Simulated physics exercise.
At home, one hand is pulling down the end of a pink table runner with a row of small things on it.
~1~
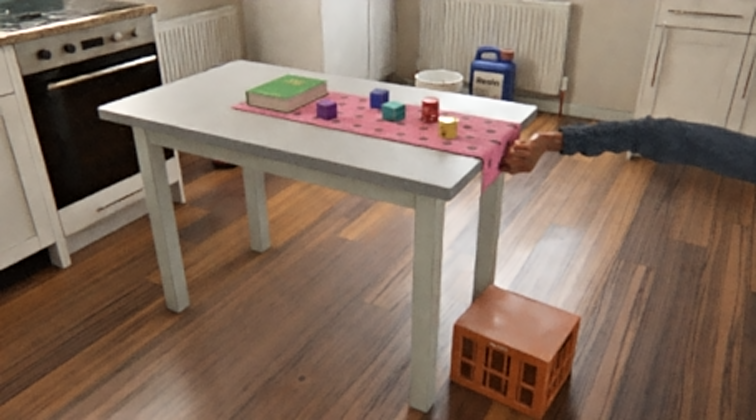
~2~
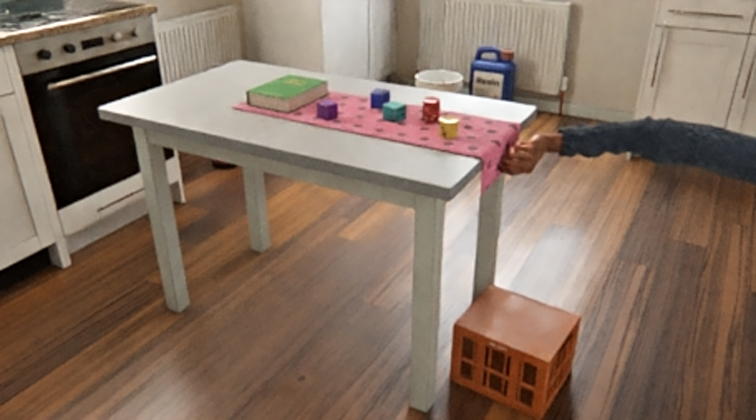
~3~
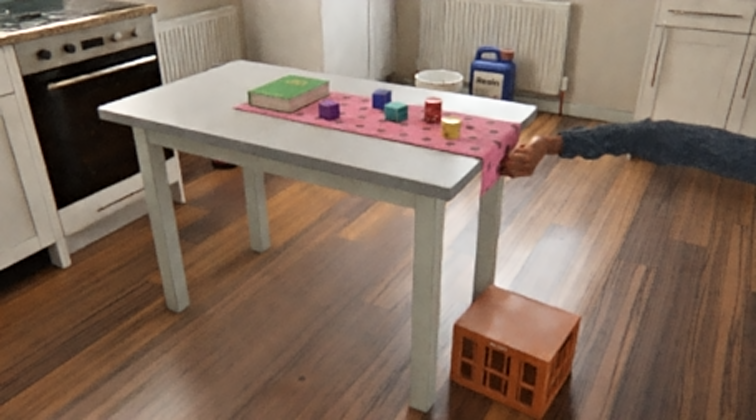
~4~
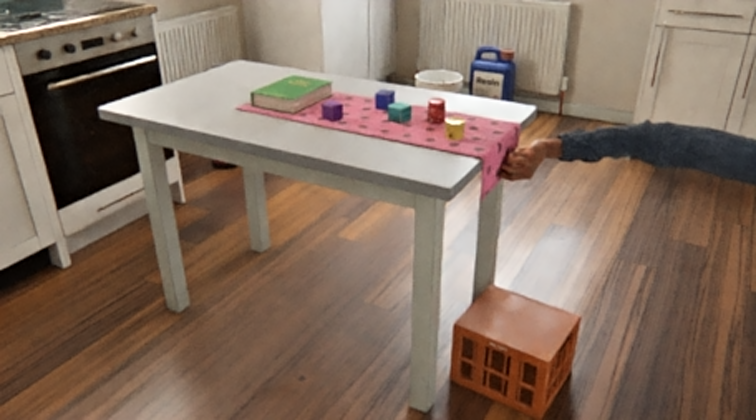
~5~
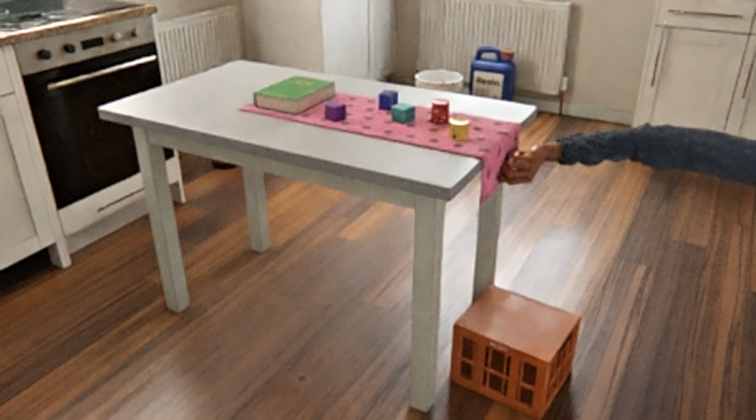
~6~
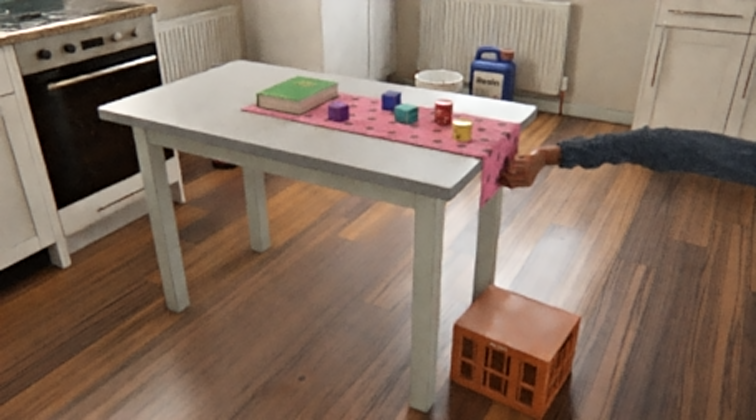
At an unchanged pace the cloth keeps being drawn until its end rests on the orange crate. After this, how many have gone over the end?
The total is four.
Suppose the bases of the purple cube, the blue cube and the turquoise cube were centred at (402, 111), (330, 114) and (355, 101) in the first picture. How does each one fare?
Start with the purple cube, which is lost; next the blue cube, which is kept; last the turquoise cube, which is kept.
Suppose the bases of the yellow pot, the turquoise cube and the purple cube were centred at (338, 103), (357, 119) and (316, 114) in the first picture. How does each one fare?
Here's the result: The yellow pot remains in place, the turquoise cube leaves the top and the purple cube remains in place.
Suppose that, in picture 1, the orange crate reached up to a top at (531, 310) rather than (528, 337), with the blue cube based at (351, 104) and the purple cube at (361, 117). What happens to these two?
Result: Blue cube still there, purple cube still there.
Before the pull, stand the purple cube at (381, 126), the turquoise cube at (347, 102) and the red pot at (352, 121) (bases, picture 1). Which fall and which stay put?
The purple cube is lost, the turquoise cube stays aboard, the red pot is lost.
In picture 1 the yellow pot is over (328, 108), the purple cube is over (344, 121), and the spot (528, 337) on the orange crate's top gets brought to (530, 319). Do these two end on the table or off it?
Outcome for the yellow pot: It stays. Outcome for the purple cube: It stays.
Soon after, hem near (496, 255); yellow pot and red pot gone.
Then, hem near (493, 298); yellow pot, red pot and turquoise cube gone.
At rest, hem on the crate; yellow pot, red pot, turquoise cube and blue cube gone. It carries off four.
